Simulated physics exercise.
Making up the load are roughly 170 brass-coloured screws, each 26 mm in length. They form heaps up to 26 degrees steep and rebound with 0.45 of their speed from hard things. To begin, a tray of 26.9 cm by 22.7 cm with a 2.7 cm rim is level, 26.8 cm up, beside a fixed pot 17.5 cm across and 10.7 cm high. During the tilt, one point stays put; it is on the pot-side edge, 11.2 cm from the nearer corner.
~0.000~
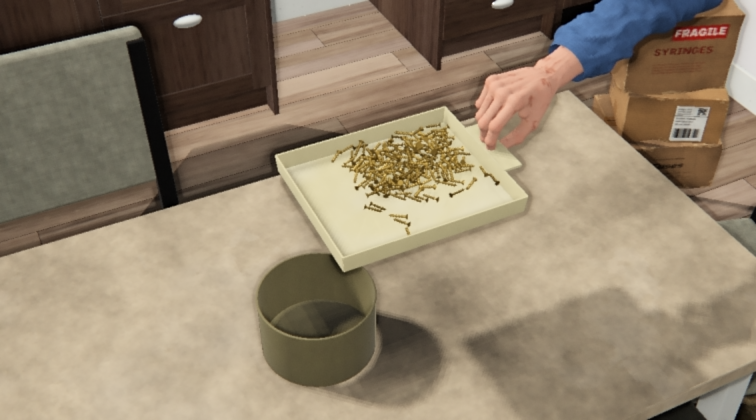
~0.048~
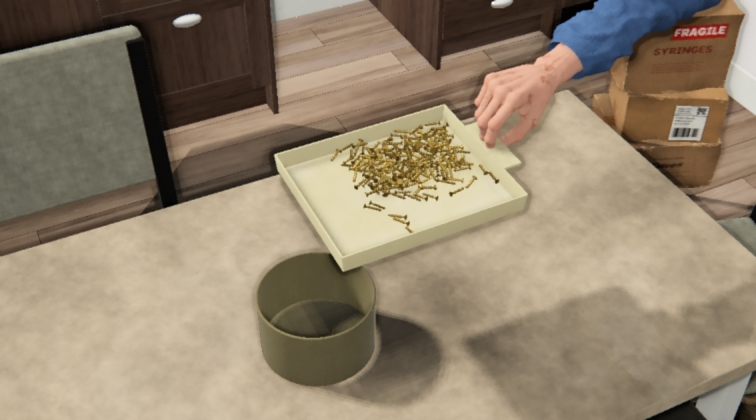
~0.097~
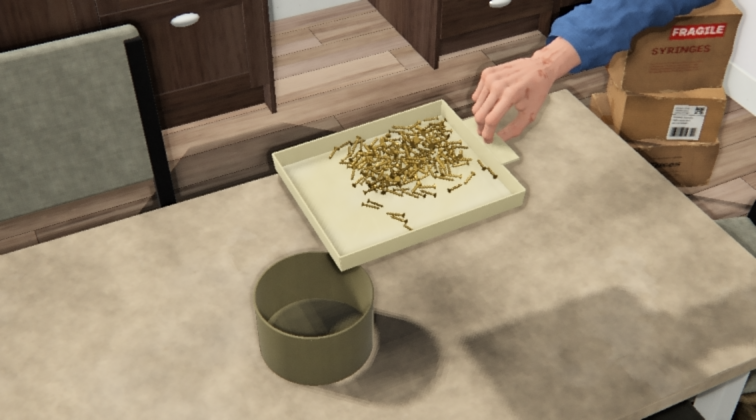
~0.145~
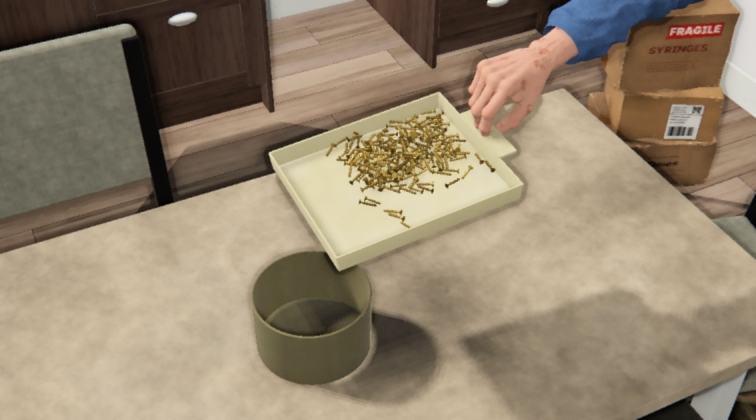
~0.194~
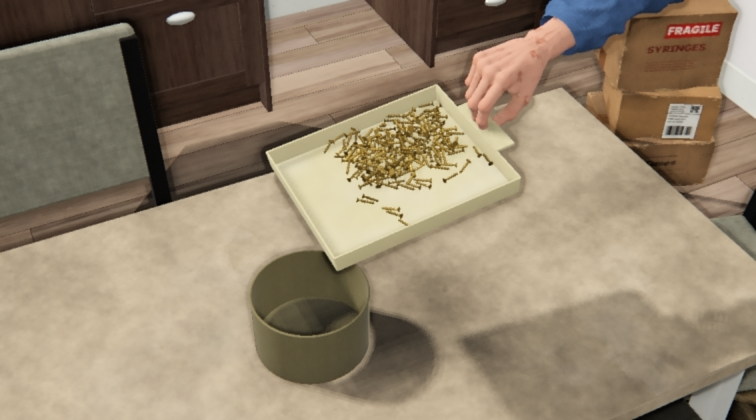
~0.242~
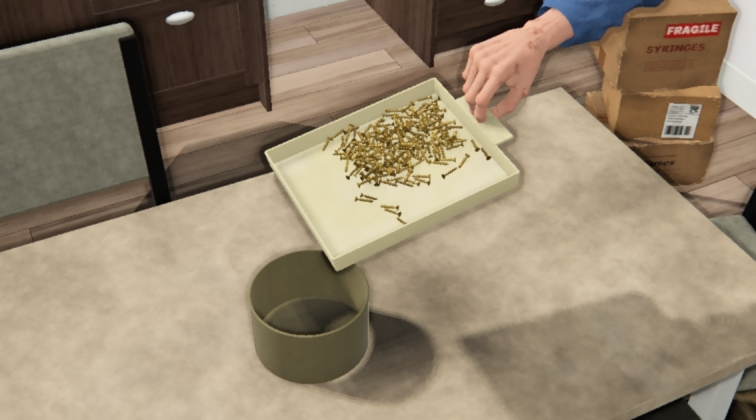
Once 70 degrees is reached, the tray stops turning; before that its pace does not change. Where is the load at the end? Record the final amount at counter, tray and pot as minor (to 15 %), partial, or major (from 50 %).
Final: Counter minor, tray major, pot minor.
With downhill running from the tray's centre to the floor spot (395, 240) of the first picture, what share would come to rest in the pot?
I'd estimate about 0 %.
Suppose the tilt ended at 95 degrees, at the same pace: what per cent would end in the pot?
Around 50 %, I reckon.
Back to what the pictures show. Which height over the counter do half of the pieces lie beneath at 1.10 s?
Roughly 28 cm.
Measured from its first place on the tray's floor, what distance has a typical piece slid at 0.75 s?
Displacement on the tray: Roughly 9 cm.
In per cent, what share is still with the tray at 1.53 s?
Around 90 percent of it.
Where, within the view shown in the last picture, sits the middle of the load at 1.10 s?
Around (305, 209).
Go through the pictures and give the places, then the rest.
Tray tilt 0 degrees, front corners at (344, 256) and (526, 196); middle of the pieces at (412, 168); pot at (316, 294), in the first frame.
Tray tilt 1 degrees, front corners at (343, 256) and (525, 194); middle of the pieces at (412, 166), in the second frame.
Tray tilt 2 degrees, front corners at (341, 256) and (523, 190); middle of the pieces at (410, 163), in the third frame.
Tray tilt 5 degrees, front corners at (337, 256) and (520, 183), lowest corner left front; middle of the pieces at (407, 158), in the fourth frame.
Tray tilt 7 degrees, front corners at (335, 257) and (518, 177), lowest corner left front; middle of the pieces at (405, 153), in the fifth frame.
Tray tilt 10 degrees, front corners at (334, 257) and (517, 171), lowest corner left front; middle of the pieces at (404, 149); pot at (309, 291). Its pace works out near 55 degrees a second, in the sixth frame.
After 0.75 s, tilt 38 degrees; the tray holds 100 %, the pot 0 %.
Then, at 1.10 s, tilt 58 degrees; the tray holds 95 %, the pot 0 %.
Then, at 1.53 s, tilt 70 degrees; the tray holds 90 %, the pot 5 %.
By 2.4 s all is still; counter 5 %, tray 90 %, pot 5 %.
